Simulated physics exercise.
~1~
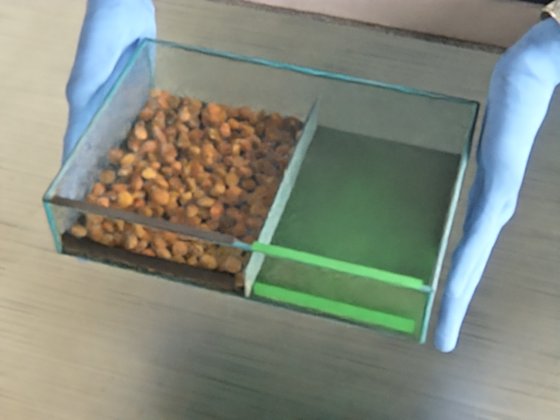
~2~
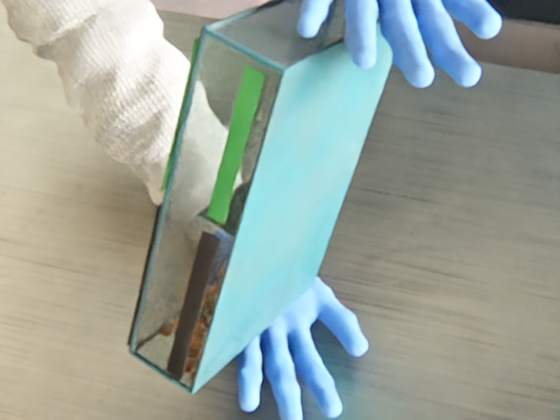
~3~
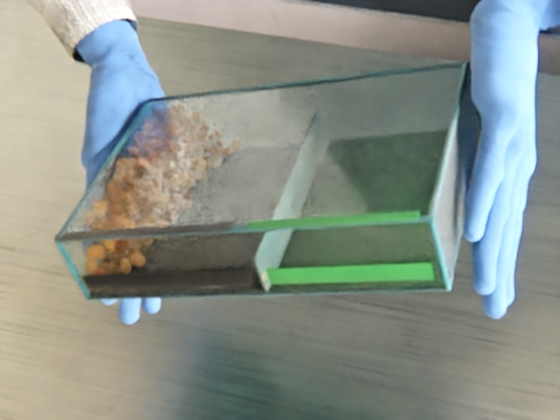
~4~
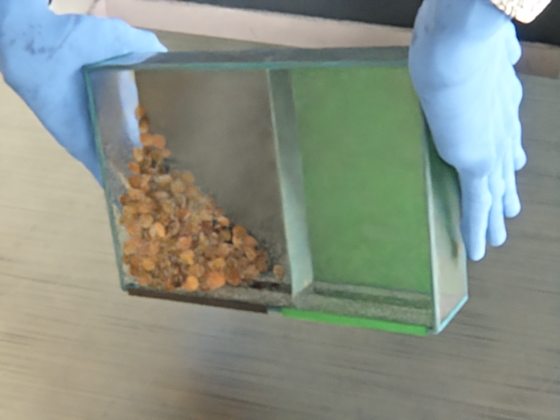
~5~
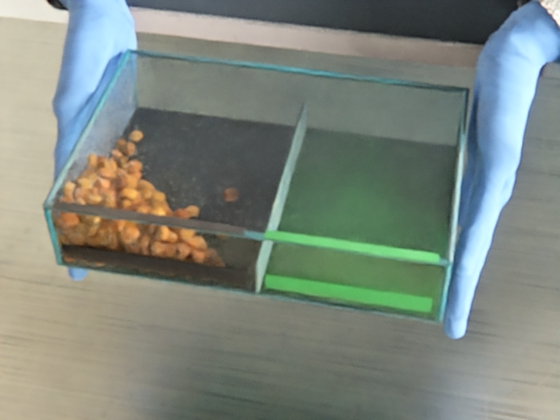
Over a pale wood-grain surface, seen from above and in front, two blue-gloved hands hold a clear glass box split by a divider. Orange-brown kibble-like pieces cover the black floor of the left compartment, while the green right one is empty. The hands swing the box steeply up on end, showing its pale blue underside, then bring it back nearly level, with the pieces heaped at the left. Next they tip it steeply toward the viewer, and the pieces slide into the lower left corner. Finally the box is level, the pieces bunched at the front left and the green side still empty.
